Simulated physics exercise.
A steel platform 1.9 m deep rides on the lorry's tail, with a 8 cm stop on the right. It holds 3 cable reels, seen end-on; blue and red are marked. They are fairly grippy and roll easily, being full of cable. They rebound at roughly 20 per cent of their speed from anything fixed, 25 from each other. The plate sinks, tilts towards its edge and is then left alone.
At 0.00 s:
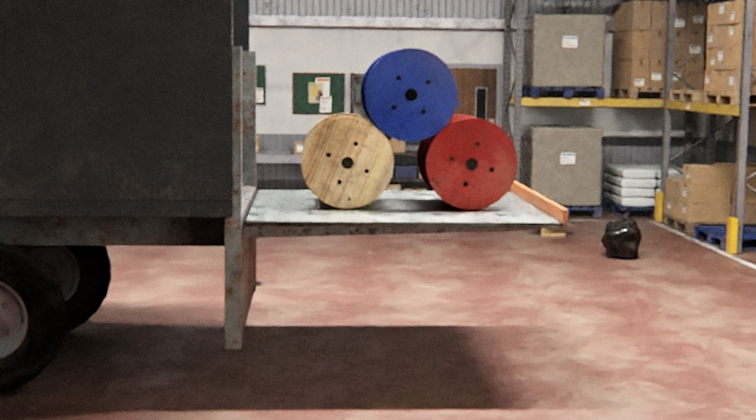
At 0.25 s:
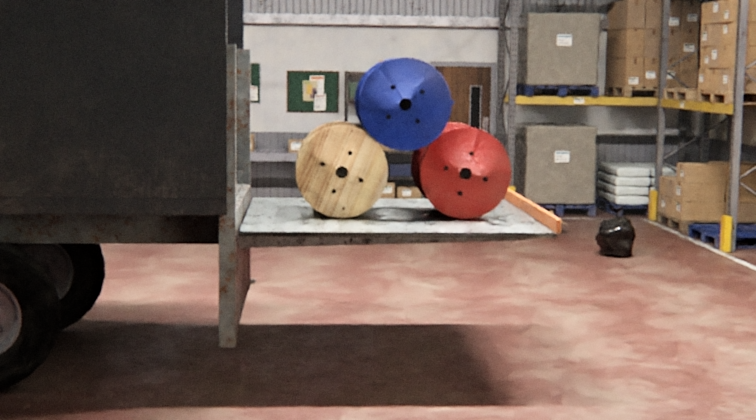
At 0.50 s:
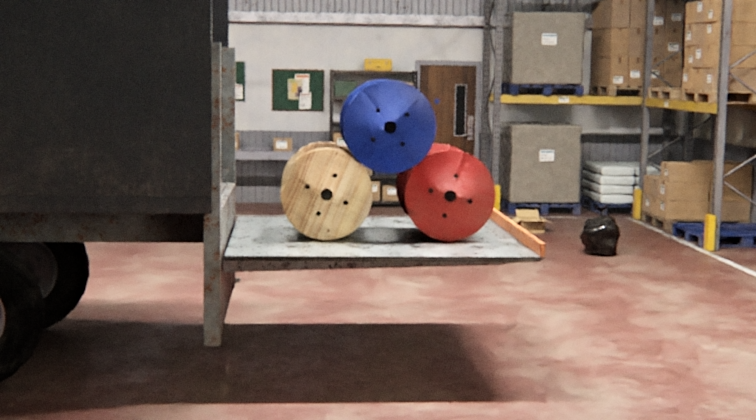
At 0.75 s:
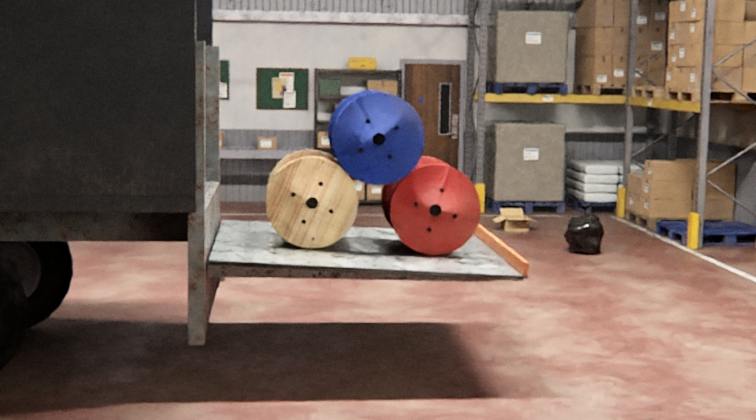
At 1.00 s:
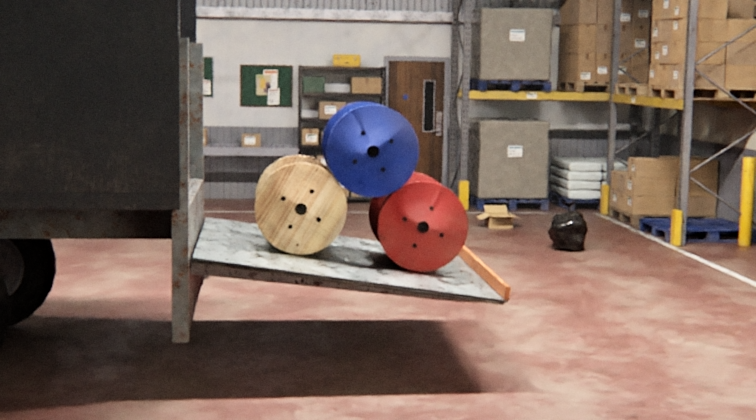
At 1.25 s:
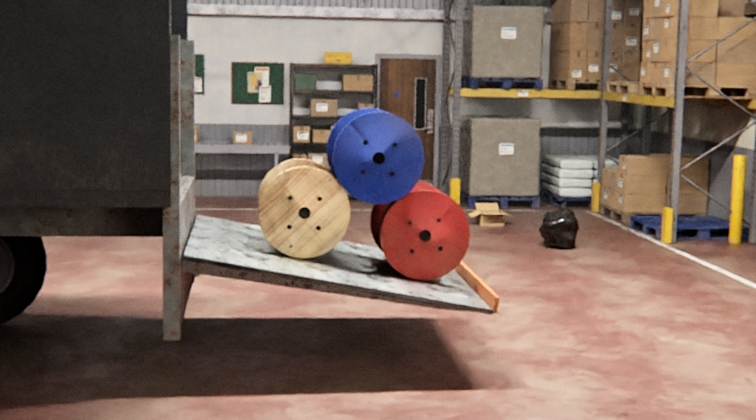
A lorry's tail platform, carrying a blue cable reel stacked on a plain wooden one and a red one, sank slightly and then tilted down to the right, the reels shifting a little with it.
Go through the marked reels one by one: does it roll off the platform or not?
Blue rolls off the plate, red jumps the stop.
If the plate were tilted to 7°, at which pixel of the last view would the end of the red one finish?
Near (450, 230).
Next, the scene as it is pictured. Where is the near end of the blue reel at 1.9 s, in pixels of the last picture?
Around (424, 160).
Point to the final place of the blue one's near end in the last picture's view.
At about (518, 315).
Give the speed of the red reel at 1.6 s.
Near 0.5 m/s.
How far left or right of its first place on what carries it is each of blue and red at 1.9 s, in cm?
Blue 35 right, red 40 right.
By 1.6 s, blue is up on others, 60 cm from the stop, rolling right; red is on the plate, 20 cm from the stop, rolling right; 0 gone from the plate.
By 1.9 s, blue is up on others, 50 cm from the stop, rolling right; red is on the plate, 5 cm from the stop, rolling right; 0 gone from the plate.
By 2.3 s, blue is up on others, 30 cm from the stop, rolling right; red is over the stop and falling; 1 gone from the plate.
By 2.7 s, blue is over the stop and falling; red is on the ground; 2 gone from the plate.
Finally (6.1 s), blue is off the lift, on the ground; red is off the lift, on the ground; 2 gone from the plate.
